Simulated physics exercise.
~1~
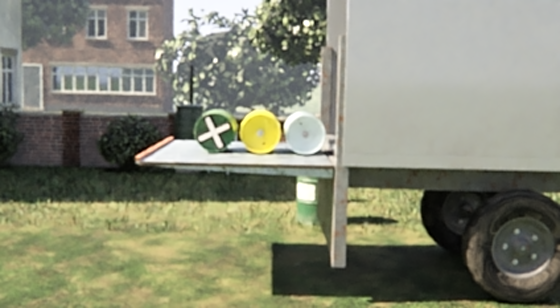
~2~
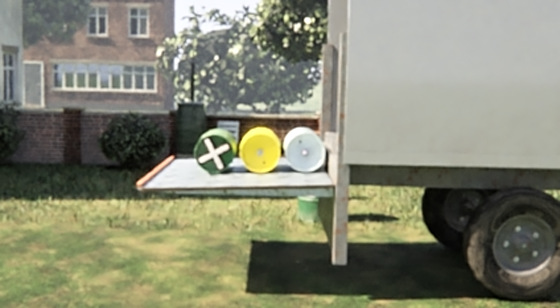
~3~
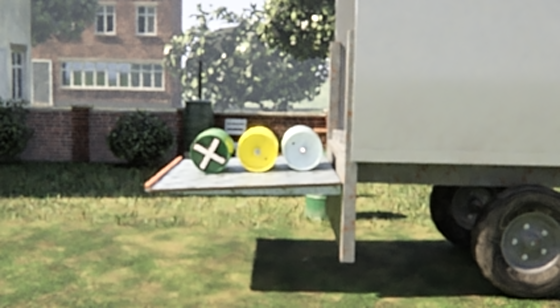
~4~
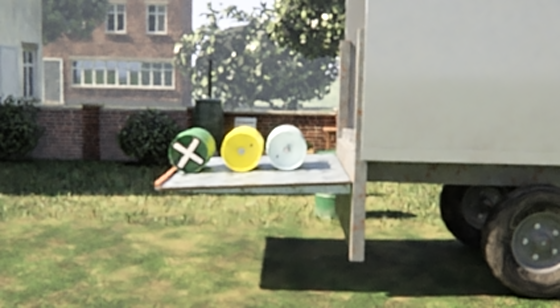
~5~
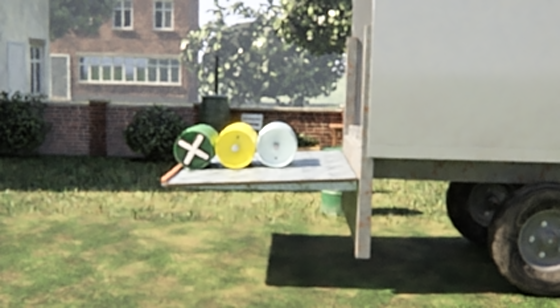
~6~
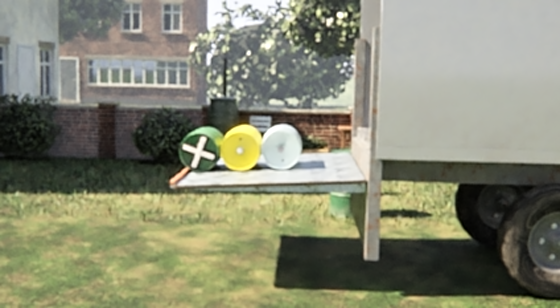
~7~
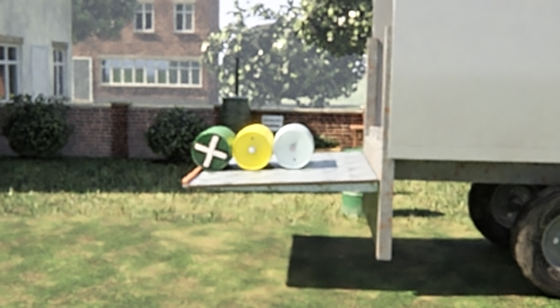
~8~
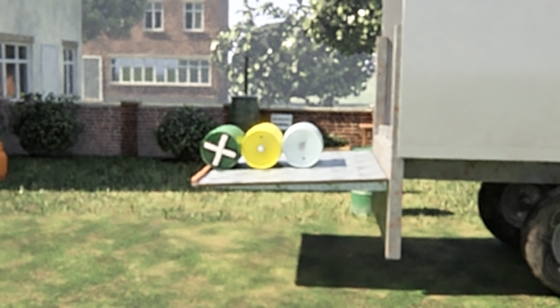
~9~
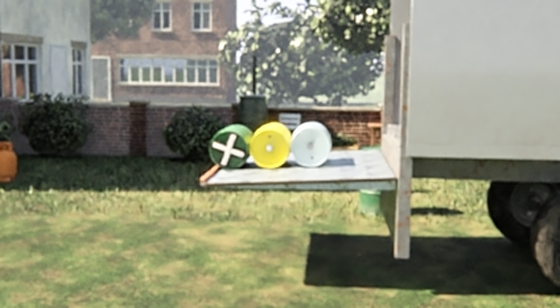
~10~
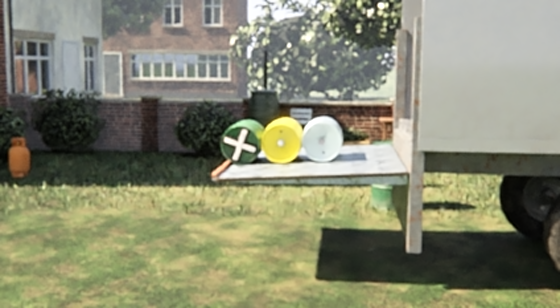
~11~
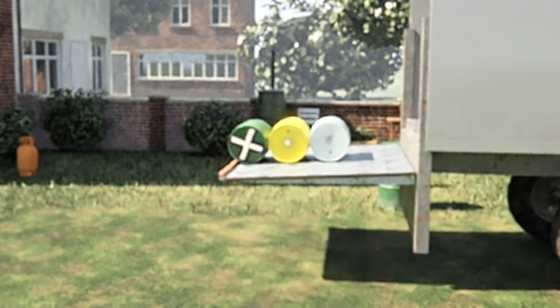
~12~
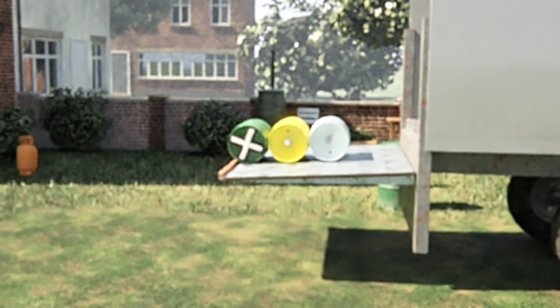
Three kegs on a truck's lift platform dropping slightly, rolling left toward the raised edge, and settling together still on board.
